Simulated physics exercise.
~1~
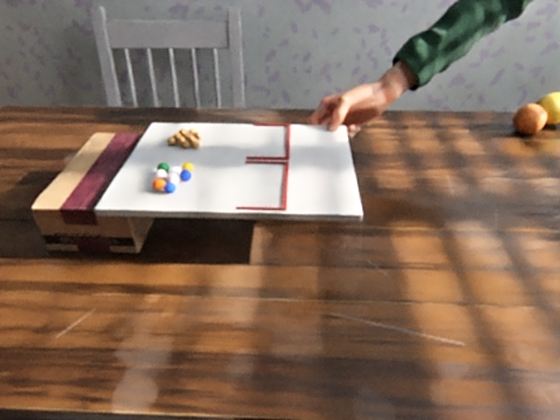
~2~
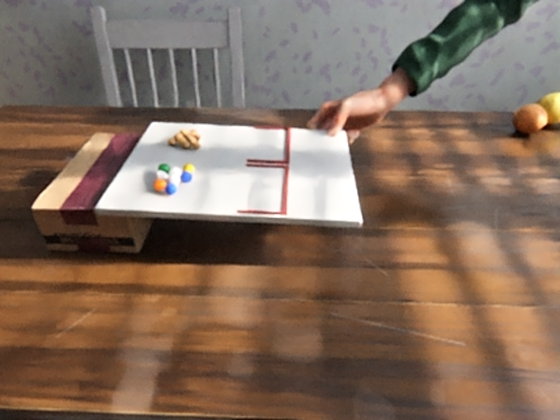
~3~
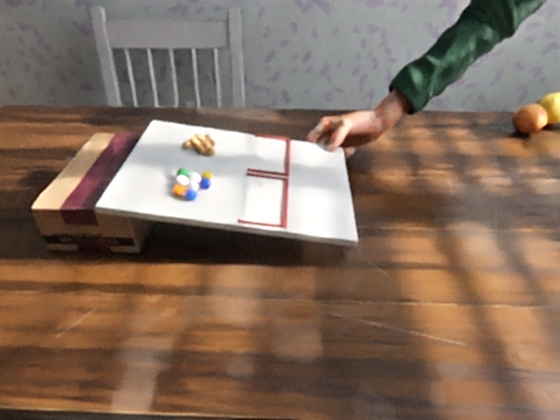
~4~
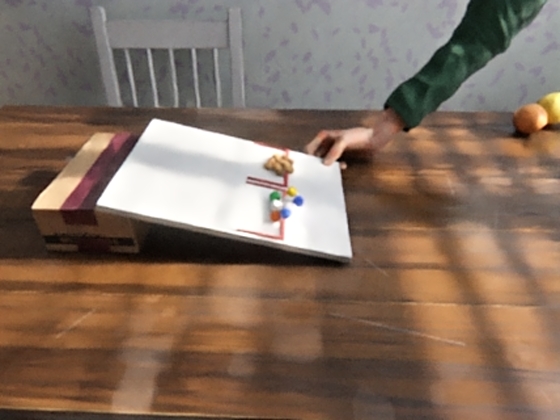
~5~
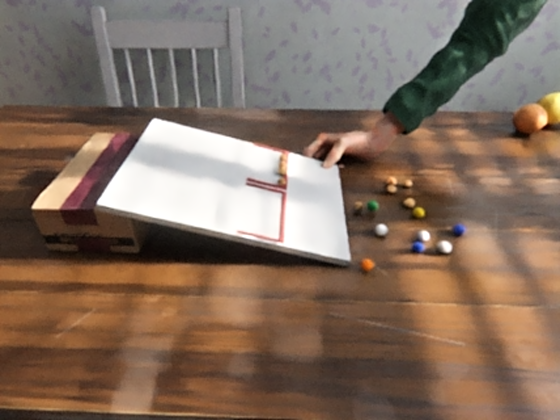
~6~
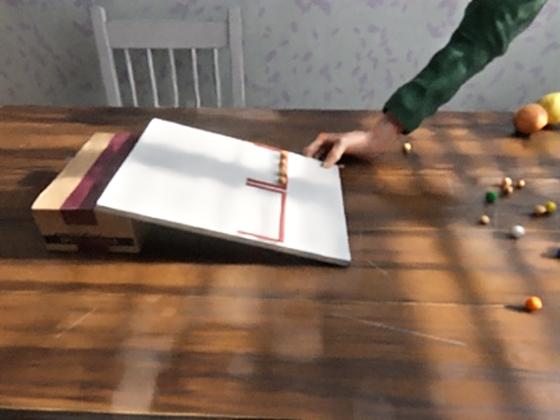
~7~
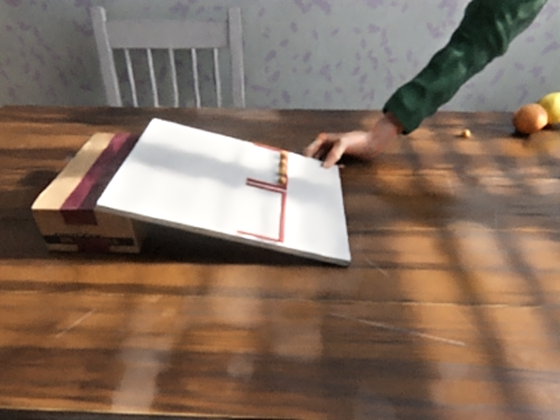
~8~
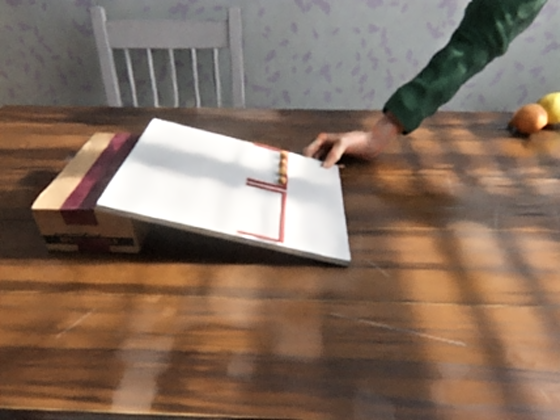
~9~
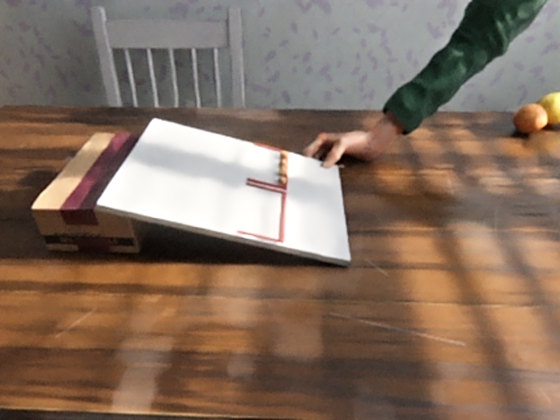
On a wooden table, a hand lowers a white board and most small balls roll off rightward.
